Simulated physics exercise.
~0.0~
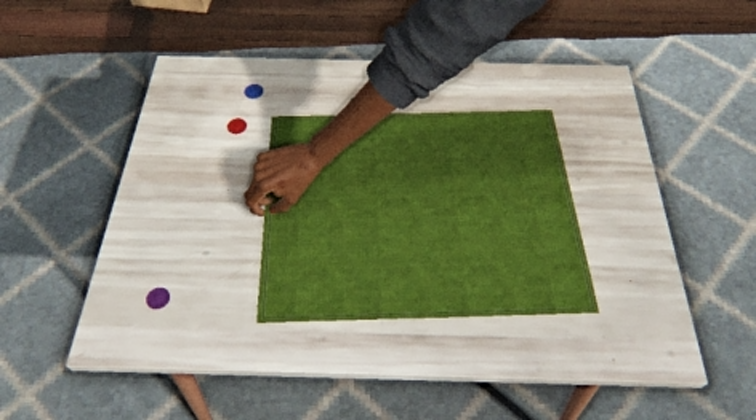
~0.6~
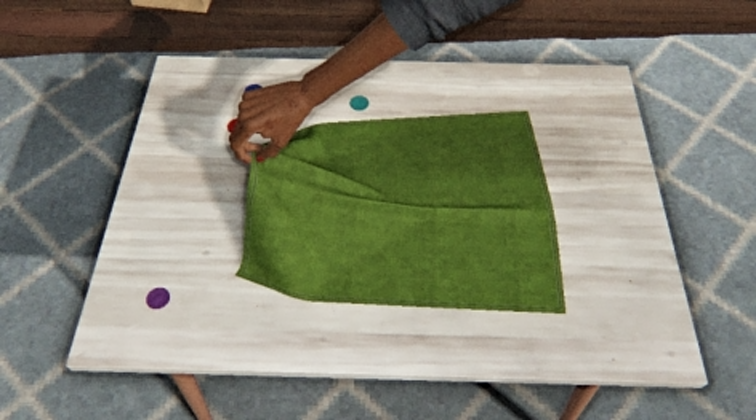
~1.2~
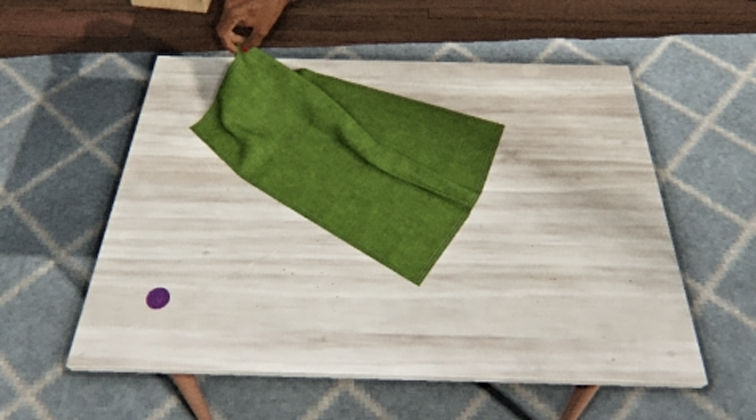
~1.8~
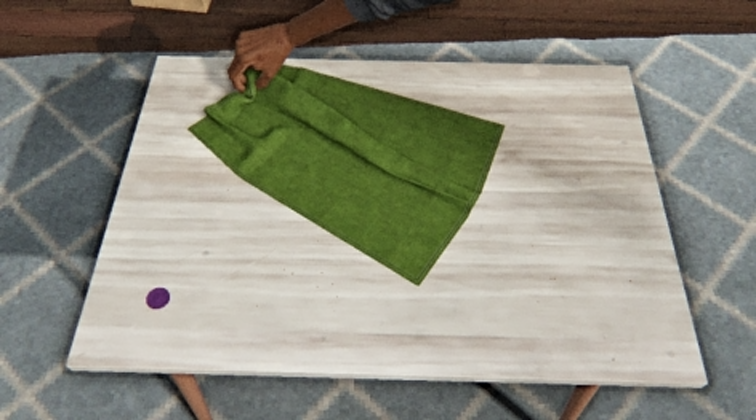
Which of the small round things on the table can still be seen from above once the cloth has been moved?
Only the purple one still shows, near the lower left of the table. The blue, red and teal ones end up hidden under the green cloth.
A green cloth lay flat on a pale wooden table until a hand pinched its left edge, lifted it and dragged it toward the far left corner. It ended up slanted and rumpled over the blue, red and teal discs, leaving the purple one showing.
